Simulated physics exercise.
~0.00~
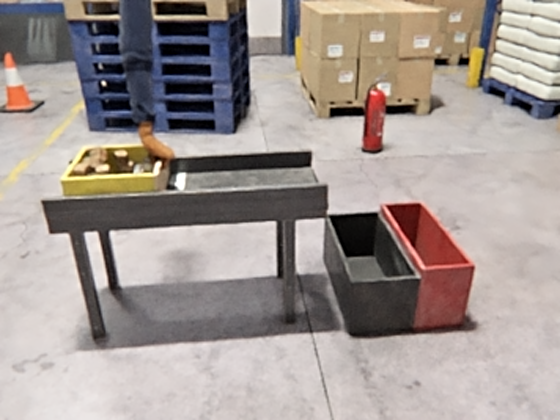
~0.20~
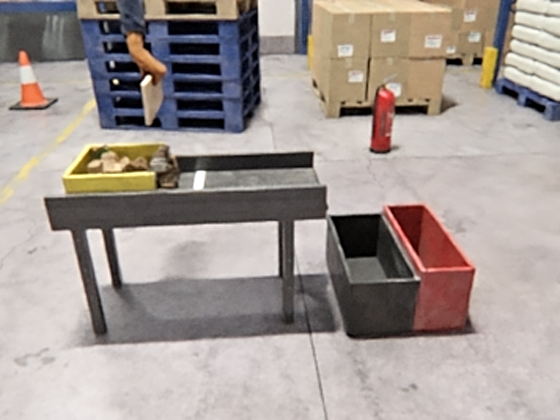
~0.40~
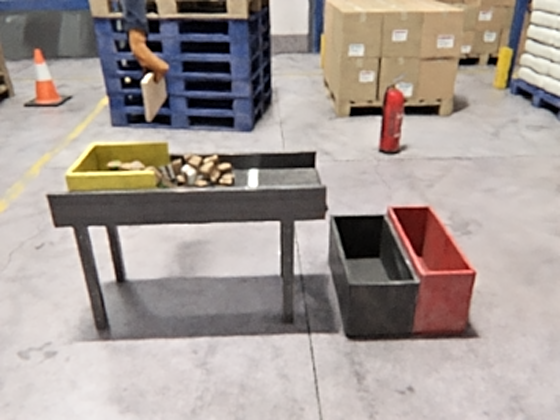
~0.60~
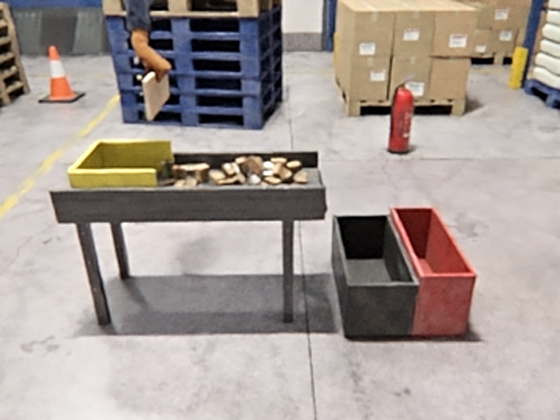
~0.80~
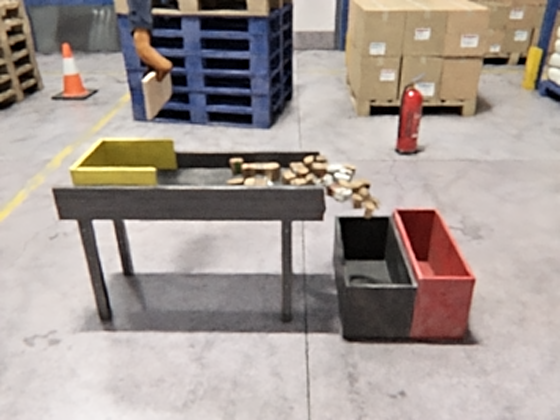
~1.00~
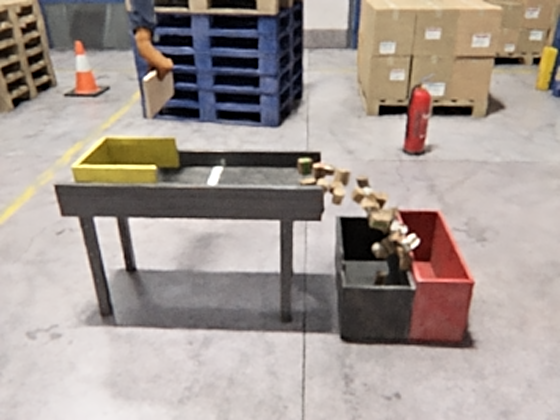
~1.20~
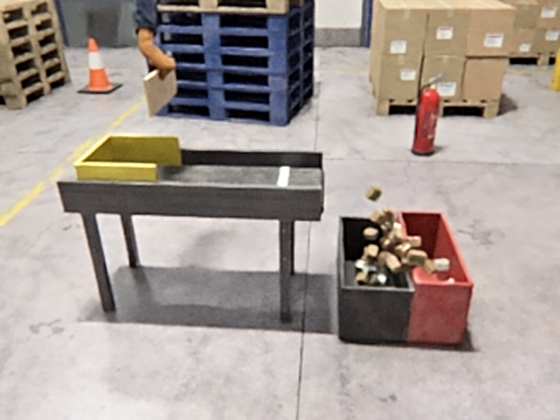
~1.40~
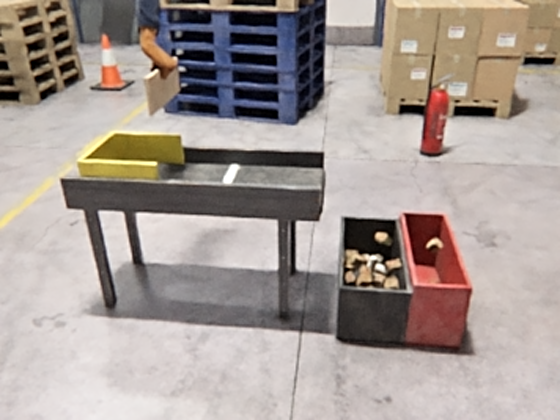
In a warehouse, a hand lifted a panel away from a yellow pen, and a pile of small brown parcels rode right along a dark belt, then tumbled off the end, most landing in the black tote and a few in the red one.
